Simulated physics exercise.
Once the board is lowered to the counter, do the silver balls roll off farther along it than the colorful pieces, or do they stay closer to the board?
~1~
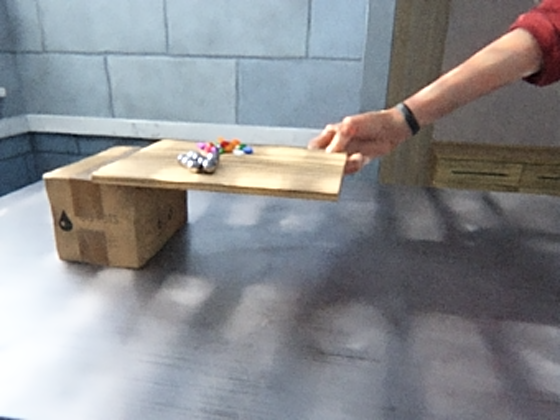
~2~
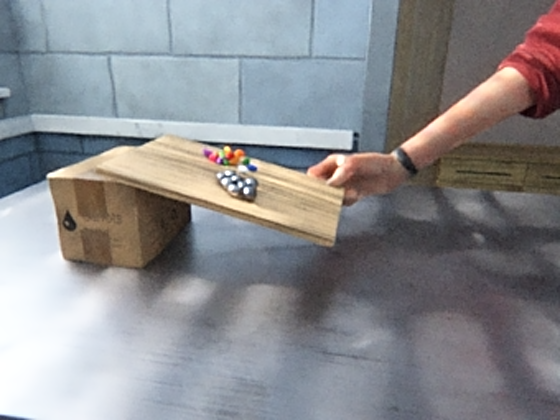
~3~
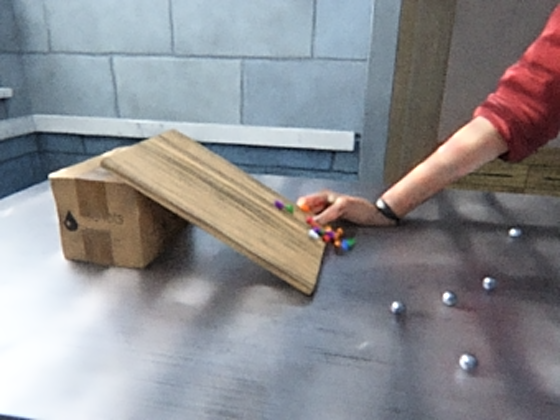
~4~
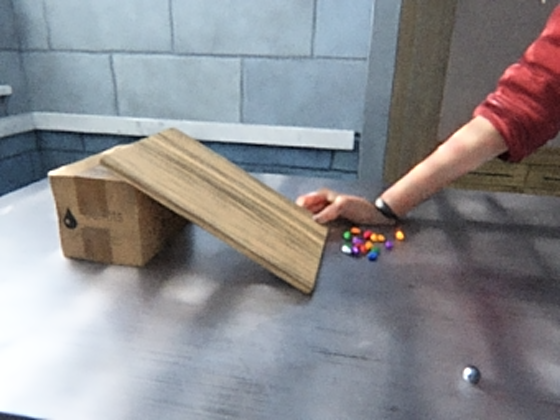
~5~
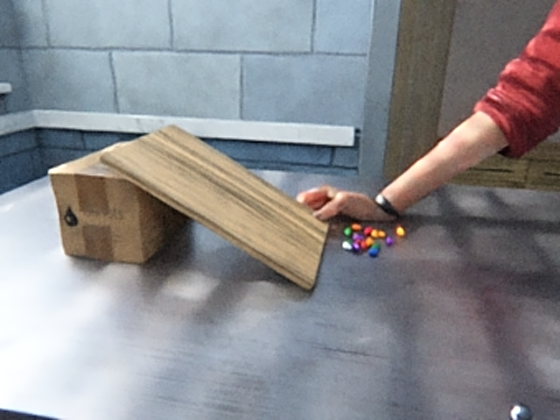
The silver balls roll off farther, spreading away to the right until only one is left in view near the corner. The colorful pieces stay clustered close to the lowered end of the board.
